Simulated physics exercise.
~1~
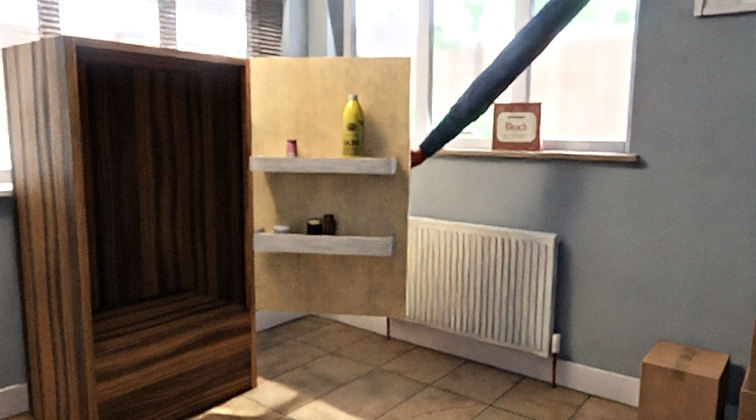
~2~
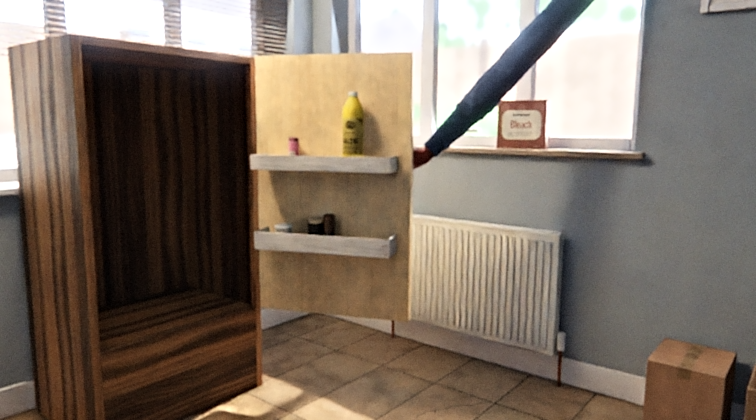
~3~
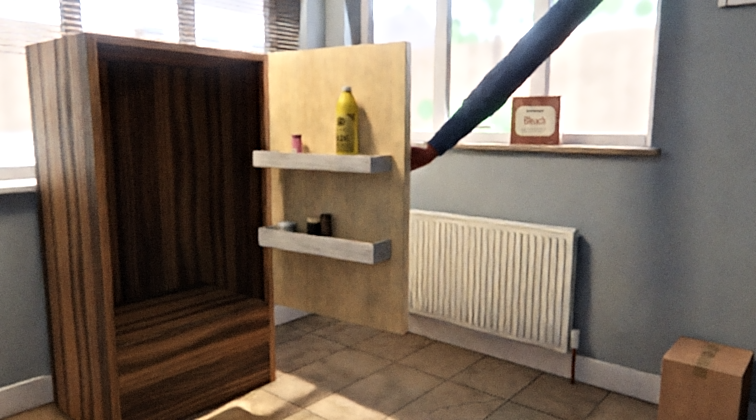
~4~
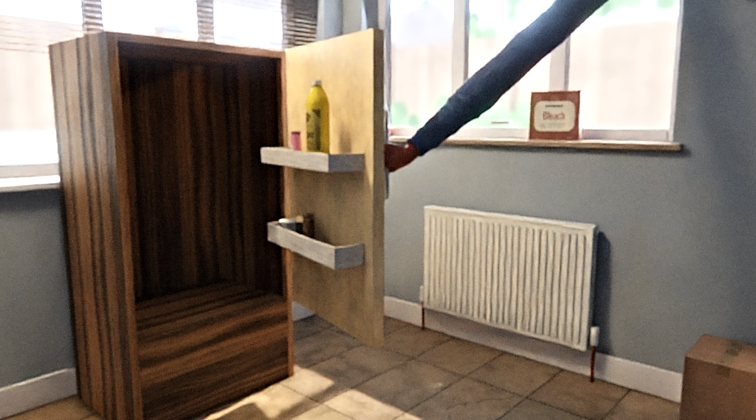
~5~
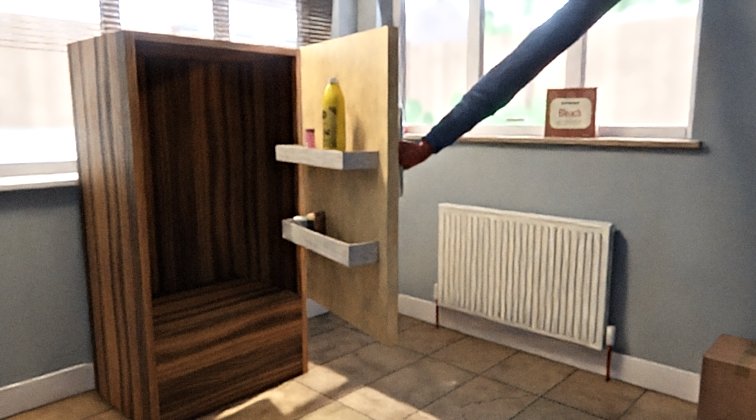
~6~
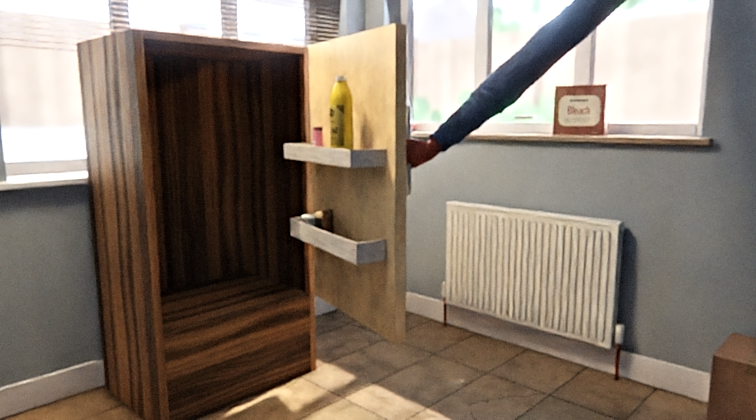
In a sunlit room, a sleeved arm swings a cupboard's racked door partway towards shut and stops, the yellow bottle still upright.
